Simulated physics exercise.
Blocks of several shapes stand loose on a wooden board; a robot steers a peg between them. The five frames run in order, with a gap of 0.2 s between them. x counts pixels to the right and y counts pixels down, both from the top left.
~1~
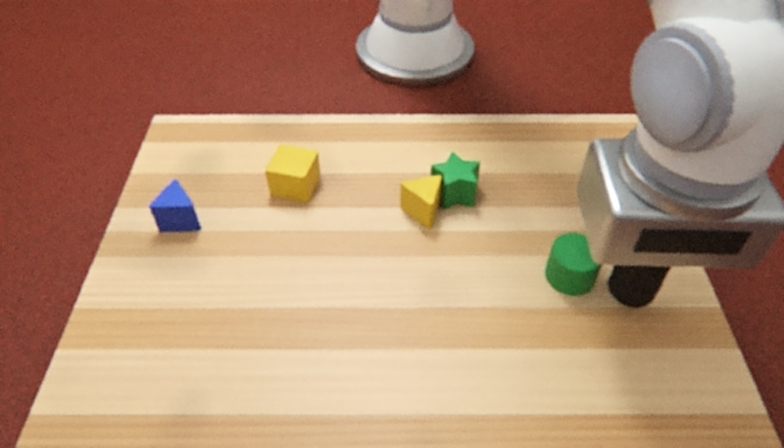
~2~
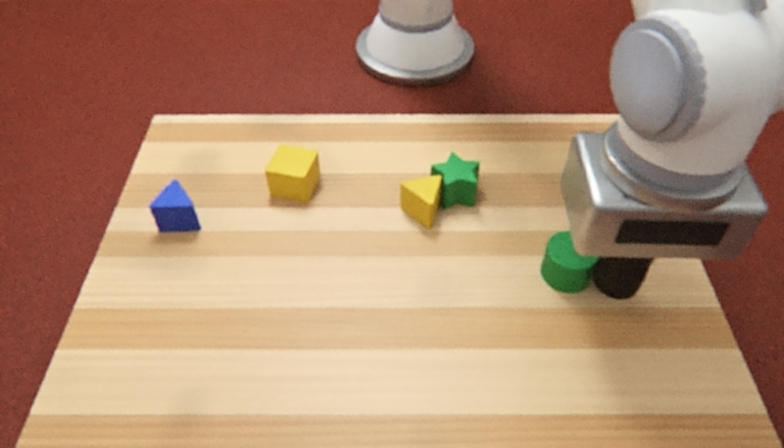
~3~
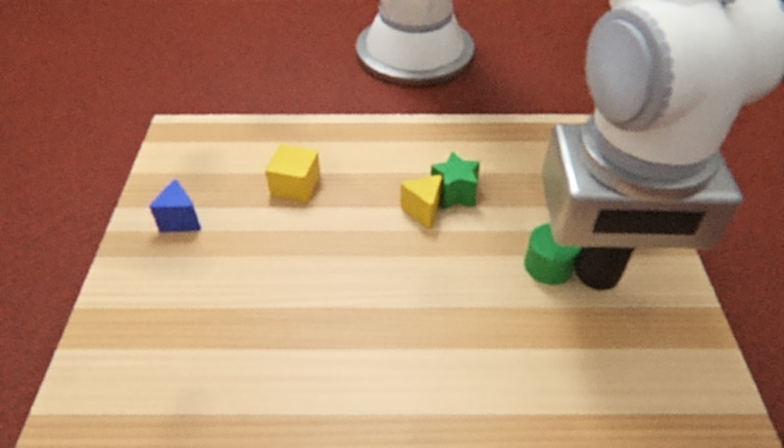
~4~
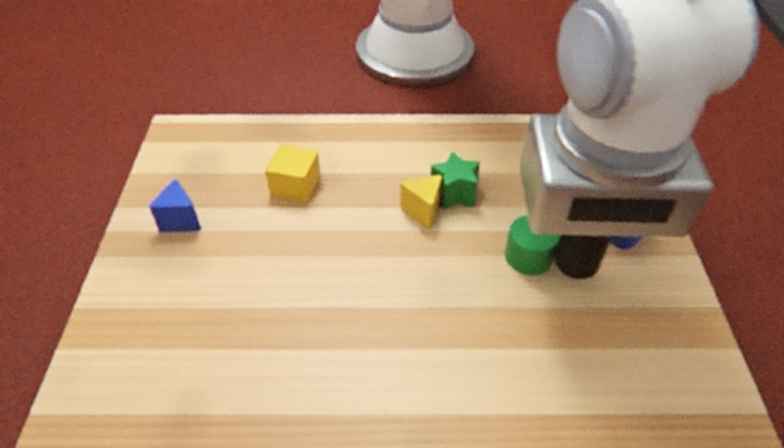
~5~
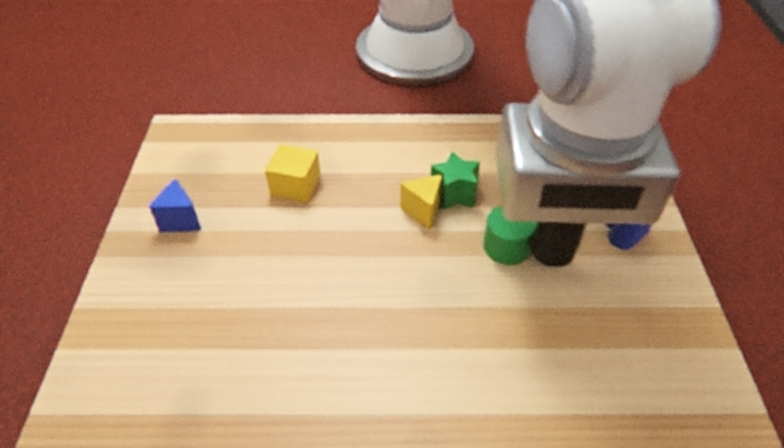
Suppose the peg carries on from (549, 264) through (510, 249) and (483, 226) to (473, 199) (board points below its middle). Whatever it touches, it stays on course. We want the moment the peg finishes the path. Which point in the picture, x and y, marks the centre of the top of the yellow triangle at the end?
Around pixel (398, 182).
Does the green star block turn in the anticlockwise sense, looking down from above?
The answer is no.
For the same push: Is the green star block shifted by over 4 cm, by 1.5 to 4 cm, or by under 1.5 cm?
The answer will be the middling band, 1.5 to 4 cm.
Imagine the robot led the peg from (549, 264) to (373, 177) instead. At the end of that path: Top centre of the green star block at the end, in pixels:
I predict (434, 149).
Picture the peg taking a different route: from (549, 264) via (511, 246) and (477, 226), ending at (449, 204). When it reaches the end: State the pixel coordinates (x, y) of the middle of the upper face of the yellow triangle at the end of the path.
I expect it at (371, 177).
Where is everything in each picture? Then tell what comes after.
Lower end of the peg at (631, 290), tops of blocks, yellow triangle at (425, 187), green star block at (457, 168), green circle at (578, 251), blue heart-shaped block hidden, in the first picture.
Peg at (615, 282), green circle at (574, 249), in the second picture.
Peg at (597, 274), green circle partly hidden, in the third picture.
Peg at (576, 263), green circle partly hidden, in the fourth picture.
Peg at (553, 252), yellow triangle at (425, 187), green star block at (457, 168), green circle partly hidden, blue heart-shaped block hidden, in the fifth picture.
What follows on the original path. One third of the way, peg at (513, 237); green circle at (474, 206).
Two thirds of the way, peg at (485, 214); yellow triangle at (407, 183), turned 15° clockwise; green star block at (452, 164), turned 20° clockwise; green circle at (443, 191).
At the end, peg at (474, 187); yellow triangle at (398, 182); green star block at (446, 157), turned 30° clockwise; green circle at (436, 188); blue heart-shaped block not moved.
